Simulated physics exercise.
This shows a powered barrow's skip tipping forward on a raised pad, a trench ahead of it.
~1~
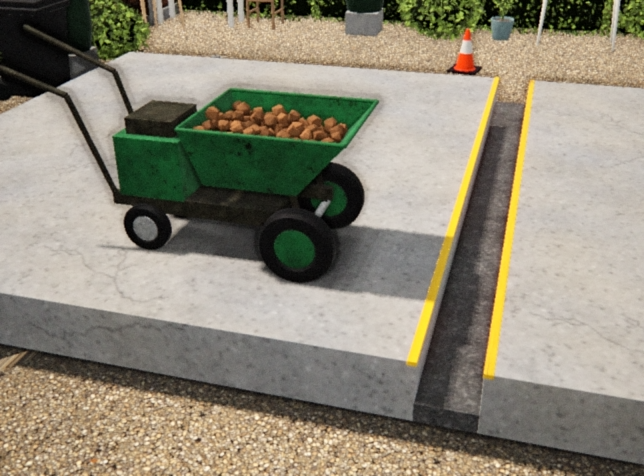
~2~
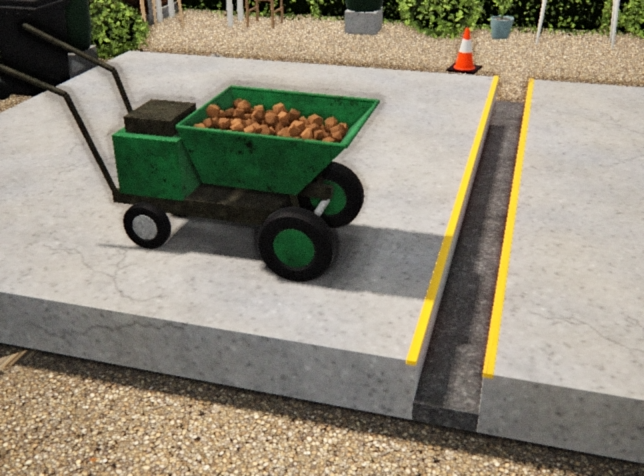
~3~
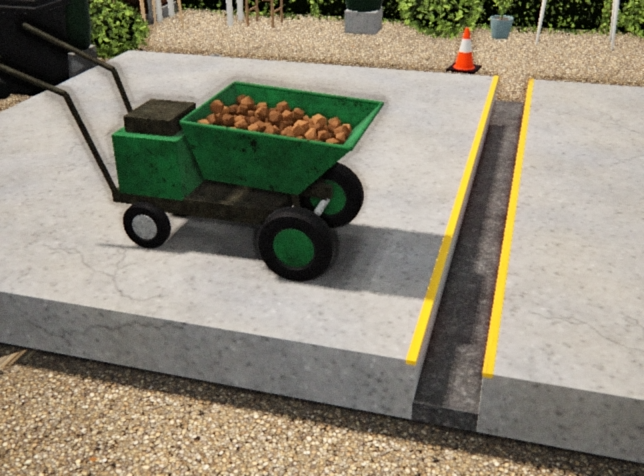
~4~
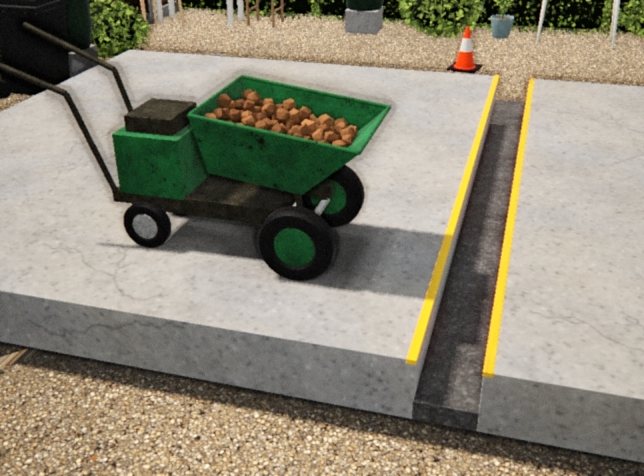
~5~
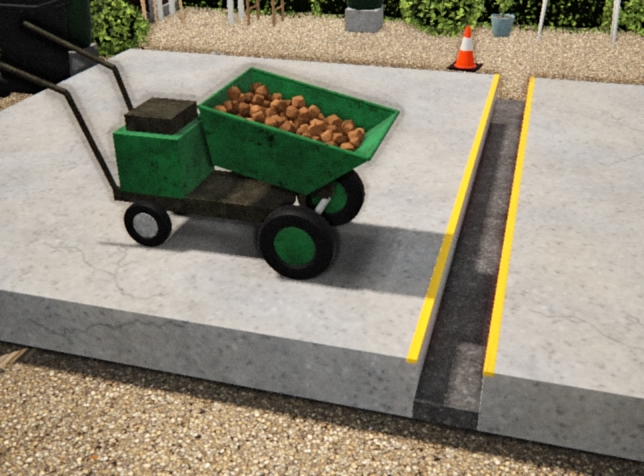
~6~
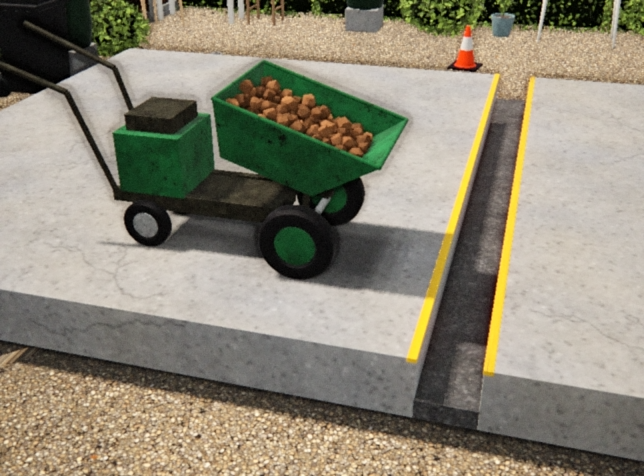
A green powered barrow full of brown clods stood still on a concrete slab near a yellow-edged trench, then its skip gradually tilted forward to the right, its back end rising off the frame.
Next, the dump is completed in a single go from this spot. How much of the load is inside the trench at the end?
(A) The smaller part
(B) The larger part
The larger part (B).
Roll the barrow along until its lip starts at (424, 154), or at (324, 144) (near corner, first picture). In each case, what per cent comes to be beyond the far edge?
Position 1 near 60 %, position 2 near 0 %.
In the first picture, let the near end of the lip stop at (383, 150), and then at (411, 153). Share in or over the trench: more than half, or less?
A majority at the first place, then a minority at the second.
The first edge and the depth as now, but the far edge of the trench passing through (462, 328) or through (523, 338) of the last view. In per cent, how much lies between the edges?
First one: 40 per cent; second one: 80 per cent.
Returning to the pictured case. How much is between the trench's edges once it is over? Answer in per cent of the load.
I'd estimate close to 70 per cent.
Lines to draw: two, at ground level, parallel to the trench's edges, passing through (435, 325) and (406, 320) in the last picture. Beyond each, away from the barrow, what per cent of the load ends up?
Roughly 70 per cent, and 80 per cent.
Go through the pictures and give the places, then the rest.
The first picture shows lip of the skip (345, 146), level; top of the load (263, 132), clay clods; first edge of the trench (423, 325); far edge (495, 336), the trench under half as wide as the skip, and about as deep as wide.
The second picture shows lip of the skip (346, 146), level; top of the load (263, 131).
The third picture shows lip of the skip (351, 149), tipped barely; top of the load (267, 129).
The fourth picture shows lip of the skip (359, 153), tipped a little; top of the load (262, 120).
The fifth picture shows lip of the skip (369, 159), tipped a little; top of the load (256, 113).
The sixth picture shows lip of the skip (379, 168), tipped clearly; top of the load (262, 106); first edge of the trench (423, 322); far edge (495, 333).
Just after the last frame, skip tipped steeply; every one in the skip.
A moment on, skip tipped right over; roughly two thirds in the skip; about a tenth short of the trench; roughly a quarter in or heaped over the trench; just a few falling.
Further on, skip tipped right over; roughly a quarter in the skip; just a few short of the trench; roughly two thirds in or heaped over the trench; just a few beyond it.
When it is over, skip tipped right over; roughly a quarter in the skip; just a few short of the trench; roughly two thirds in or heaped over the trench; just a few beyond it.
